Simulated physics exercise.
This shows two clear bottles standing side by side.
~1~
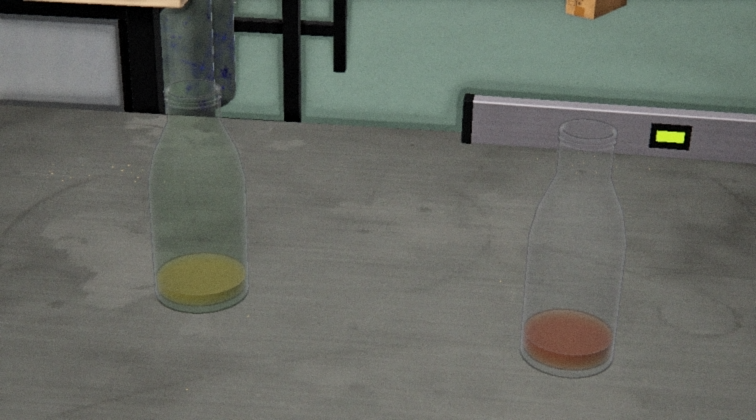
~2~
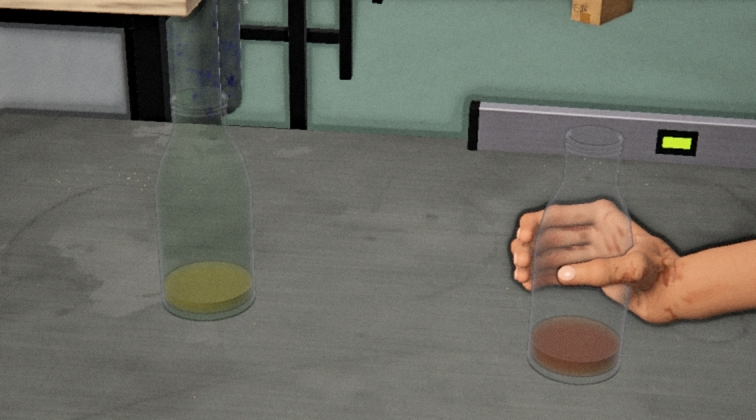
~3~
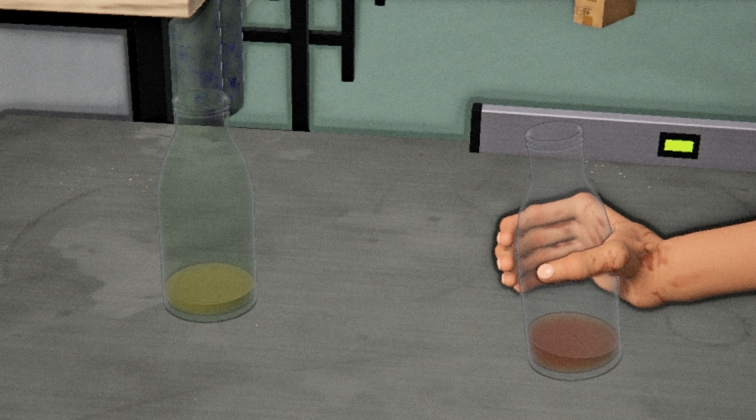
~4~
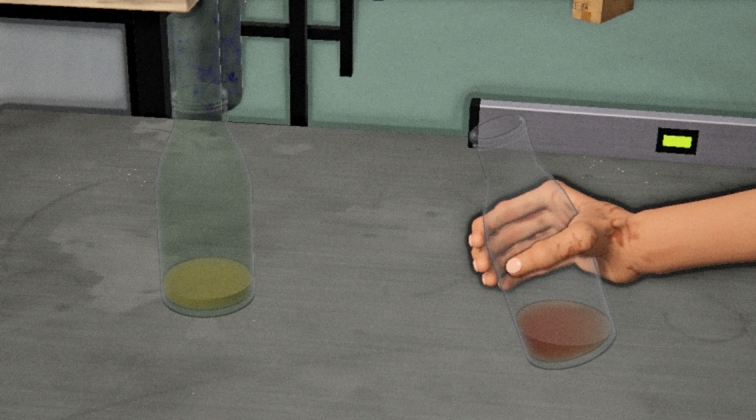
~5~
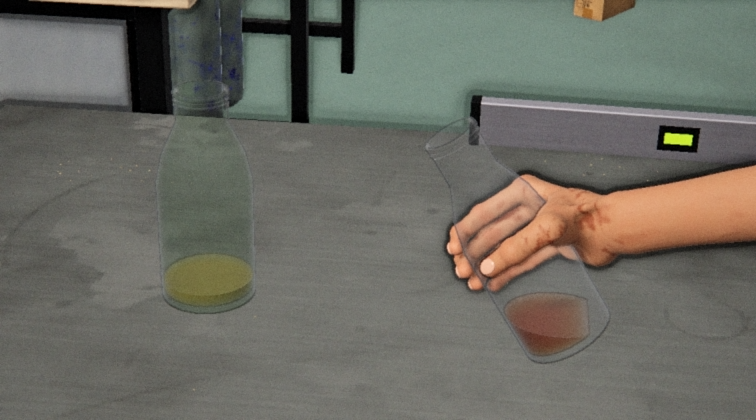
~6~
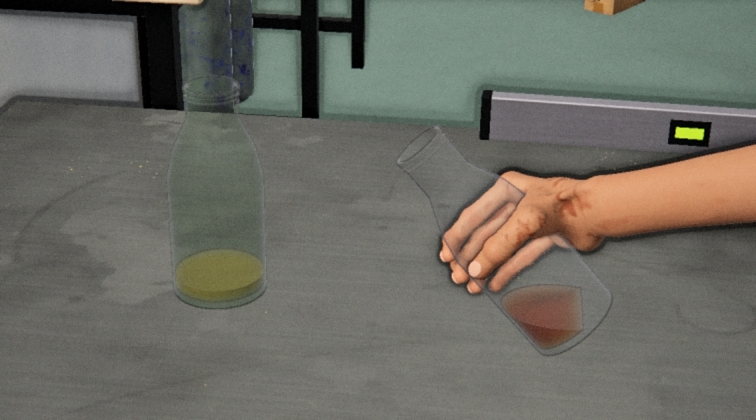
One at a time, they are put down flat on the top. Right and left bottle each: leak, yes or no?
Left: No, right: No.
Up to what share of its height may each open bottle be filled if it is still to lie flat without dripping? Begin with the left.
In order, the limits are 16 % and 14 %.
A moment on, the right bottle is nearly down; right bottle, all still inside.
Further on, the right bottle lies flat; right bottle, all still inside.
When it is over, both lie flat; right bottle, all still inside; left bottle, all still inside.
